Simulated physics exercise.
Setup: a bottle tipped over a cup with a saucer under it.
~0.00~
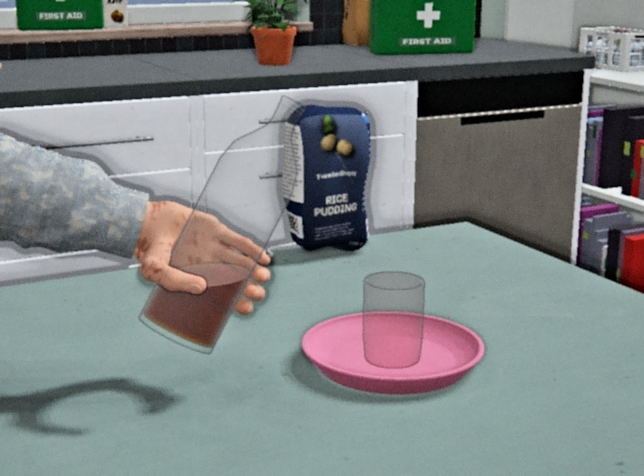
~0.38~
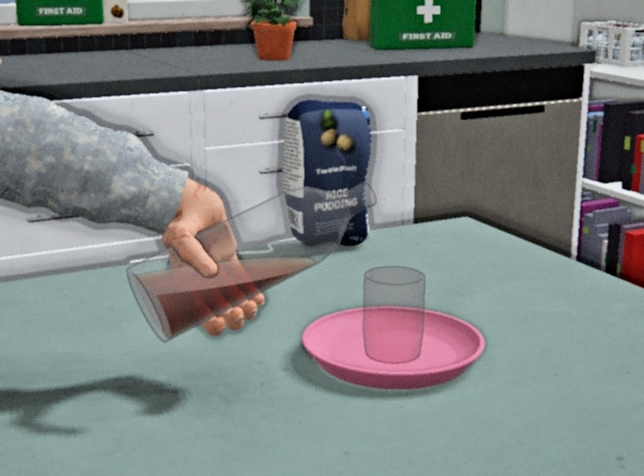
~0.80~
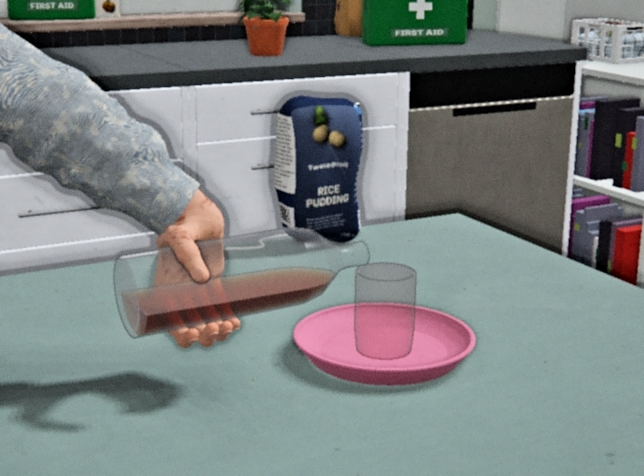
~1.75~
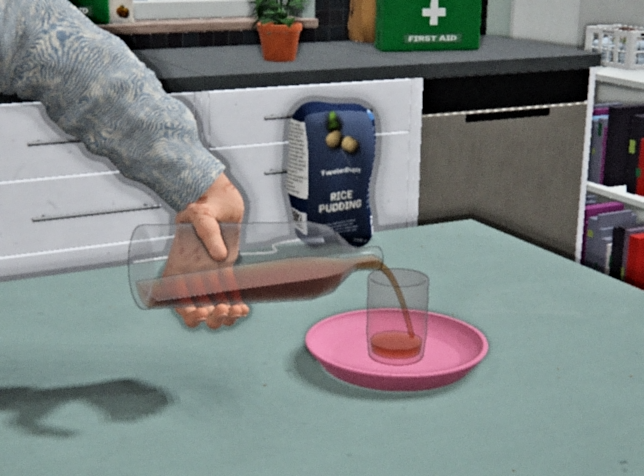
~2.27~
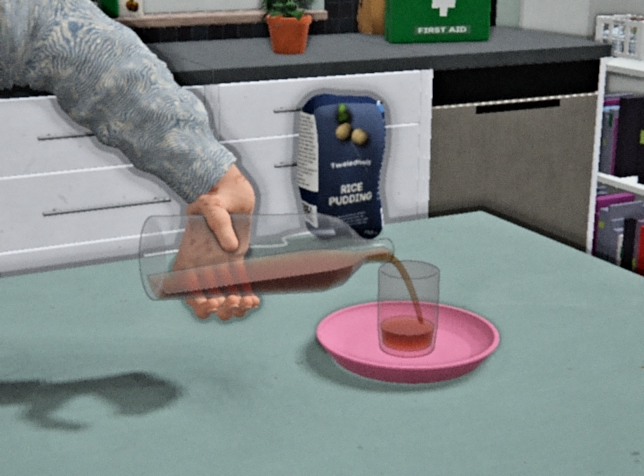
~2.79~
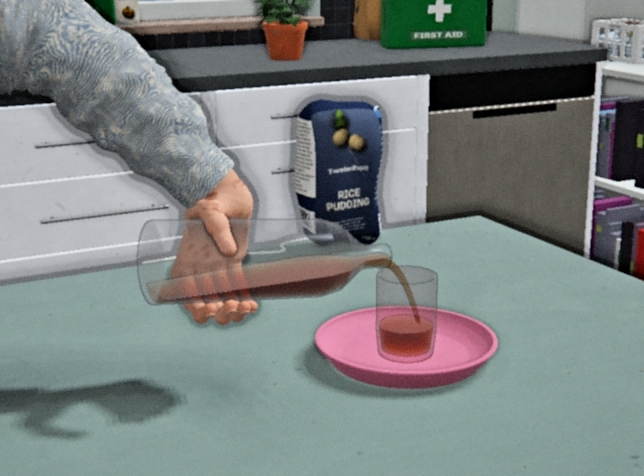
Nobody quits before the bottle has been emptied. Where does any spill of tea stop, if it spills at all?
The saucer catches the overflow.
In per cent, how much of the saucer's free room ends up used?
I'd put it at about 10 per cent.
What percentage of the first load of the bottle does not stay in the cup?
That's around 20 percent.
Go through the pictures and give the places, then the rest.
A hand has the bottle; bottle (236, 215) tipped 30° with all of its load; cup (393, 316) empty; saucer (441, 380) dry, in the first frame.
The bottle is tipped; bottle (265, 246) tipped 70° with all of its load; cup (394, 311) empty, in the second frame.
The bottle is tipped; bottle (254, 273) tipped 90° with all of its load; cup (385, 308) empty, in the third frame.
The stream is running; bottle (269, 262) tipped 95° with nearly all of its load; cup nearly empty, surface at (396, 340), in the fourth frame.
The stream is running; bottle (280, 254) tipped 95° with about three quarters of its load; cup (408, 306) about a quarter full, in the fifth frame.
The stream is running; bottle (278, 259) tipped 95° with about three quarters of its load; cup about a third full, surface at (406, 324); saucer (454, 374) dry, in the sixth frame.
Around 5.3 s, the cup is about three quarters full; the saucer is dry.
Around 7.3 s, the cup is full to the brim; the saucer is wet, with room to spare.
Around 9.4 s, the cup is full to the brim; the saucer is wet, with room to spare.
